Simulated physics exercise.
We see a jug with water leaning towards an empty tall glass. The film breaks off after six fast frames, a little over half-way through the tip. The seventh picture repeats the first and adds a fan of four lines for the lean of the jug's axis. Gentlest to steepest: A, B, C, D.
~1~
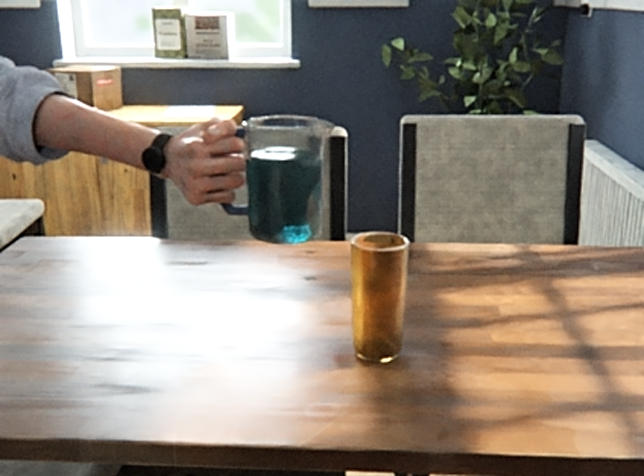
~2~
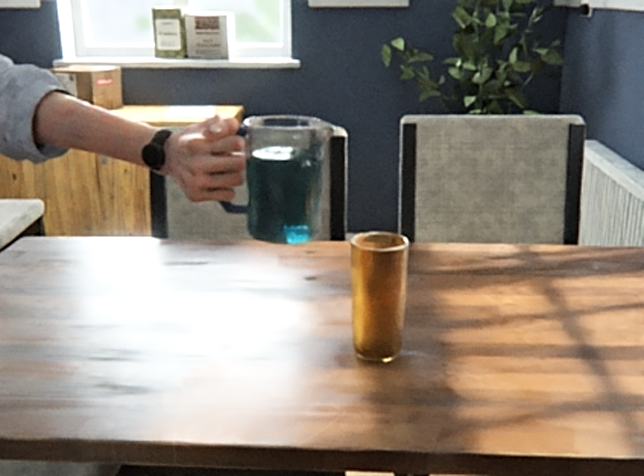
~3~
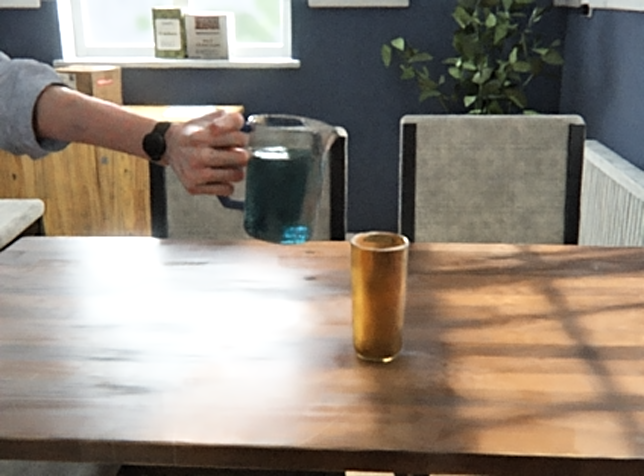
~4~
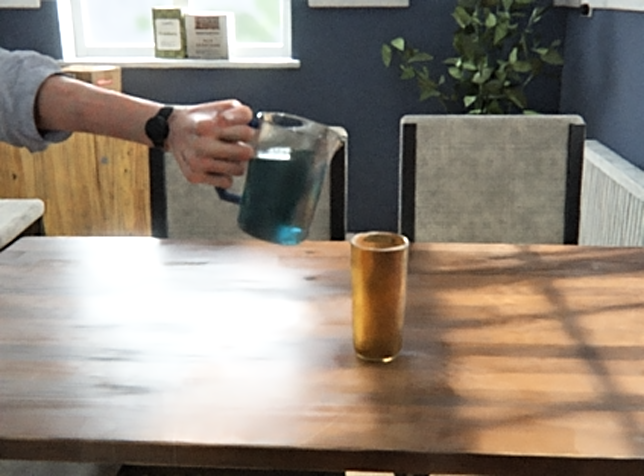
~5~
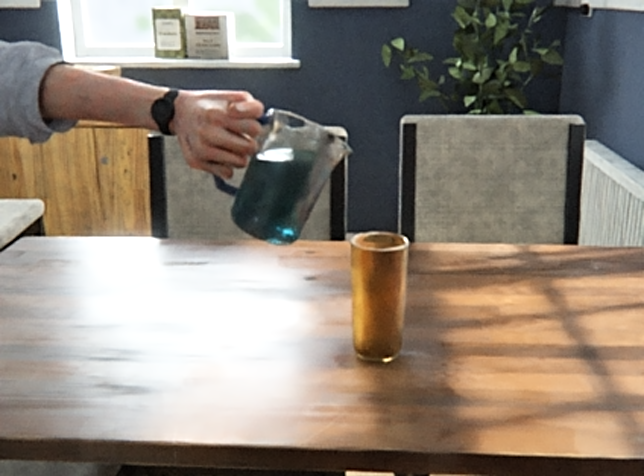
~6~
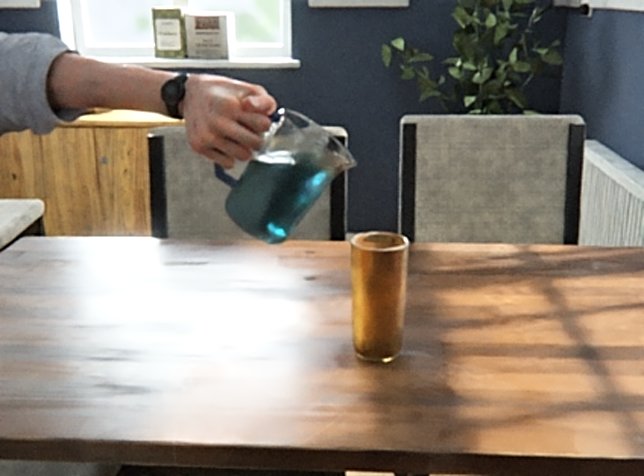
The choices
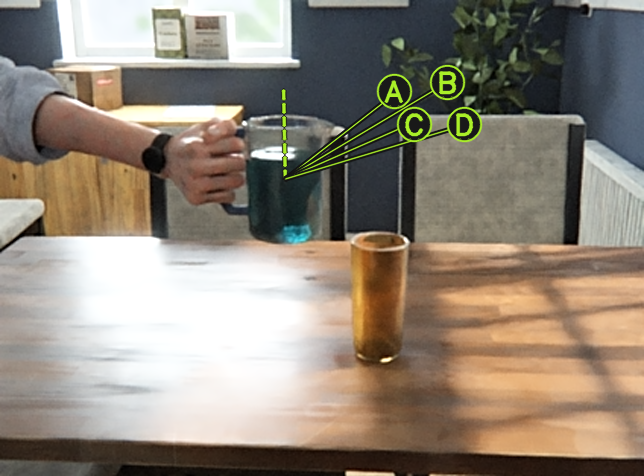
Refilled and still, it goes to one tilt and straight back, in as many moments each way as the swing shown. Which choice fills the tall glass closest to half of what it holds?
D beats the others.
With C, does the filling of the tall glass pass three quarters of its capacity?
No, less.
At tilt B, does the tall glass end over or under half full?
Under half.
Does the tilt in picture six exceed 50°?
No.
On the marked copy, A at (382, 103); B at (432, 91); C at (397, 129); D at (448, 129).
If A is chosen, the tall glass ends with about 14 % of what it can hold.
If B is chosen, the tall glass ends with about 24 % of what it can hold.
If C is chosen, the tall glass ends with about 36 % of what it can hold.
If D is chosen, the tall glass ends with about 50 % of what it can hold; 4 % of the water is spilt.
